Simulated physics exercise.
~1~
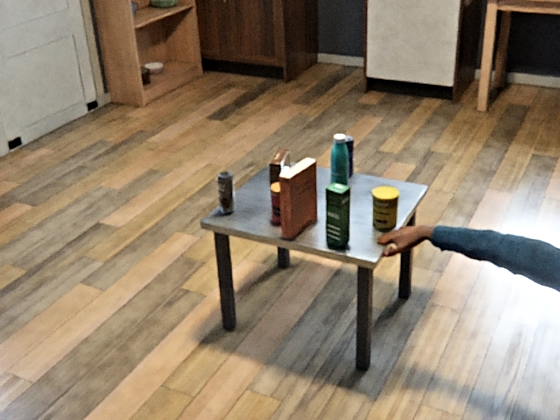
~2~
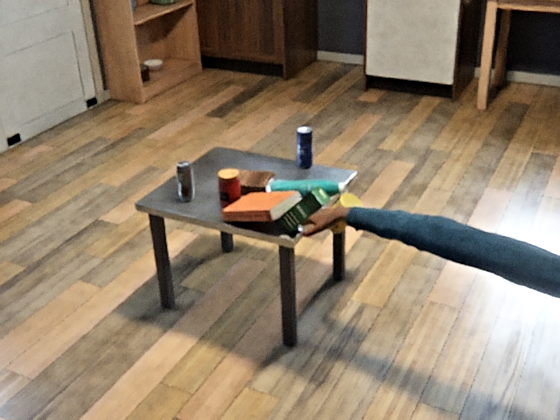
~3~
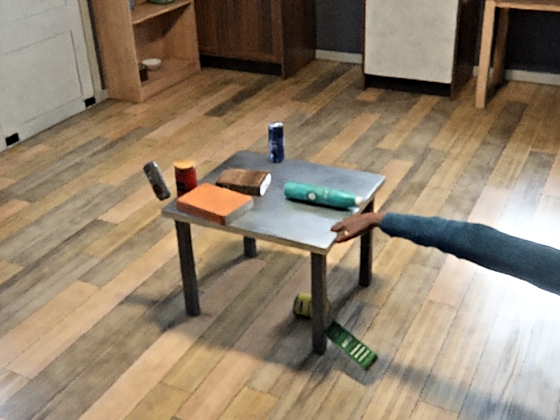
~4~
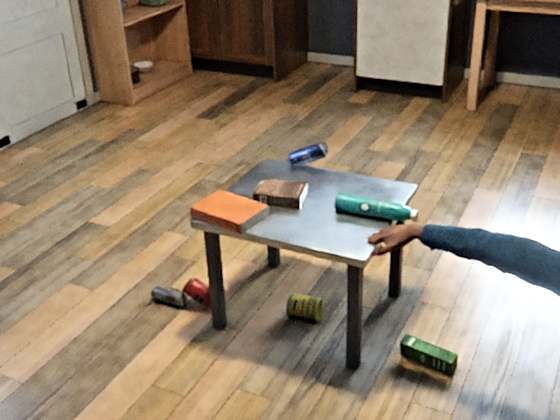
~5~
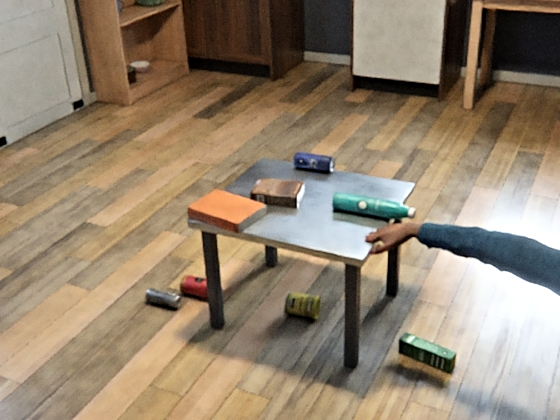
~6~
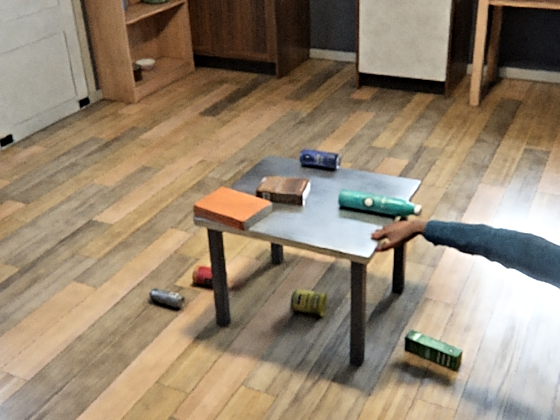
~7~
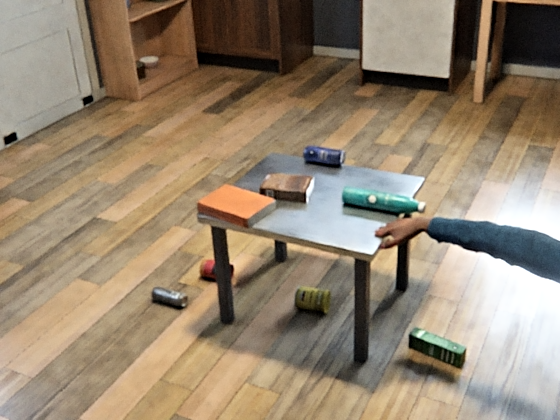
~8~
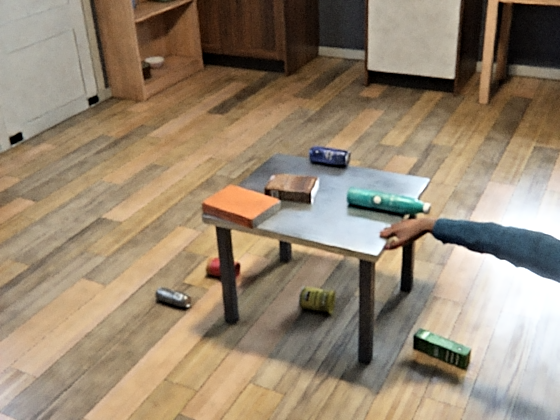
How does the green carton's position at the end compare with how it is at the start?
At the start the green carton stands upright on the table, and by the end it is lying on its side on the floor.
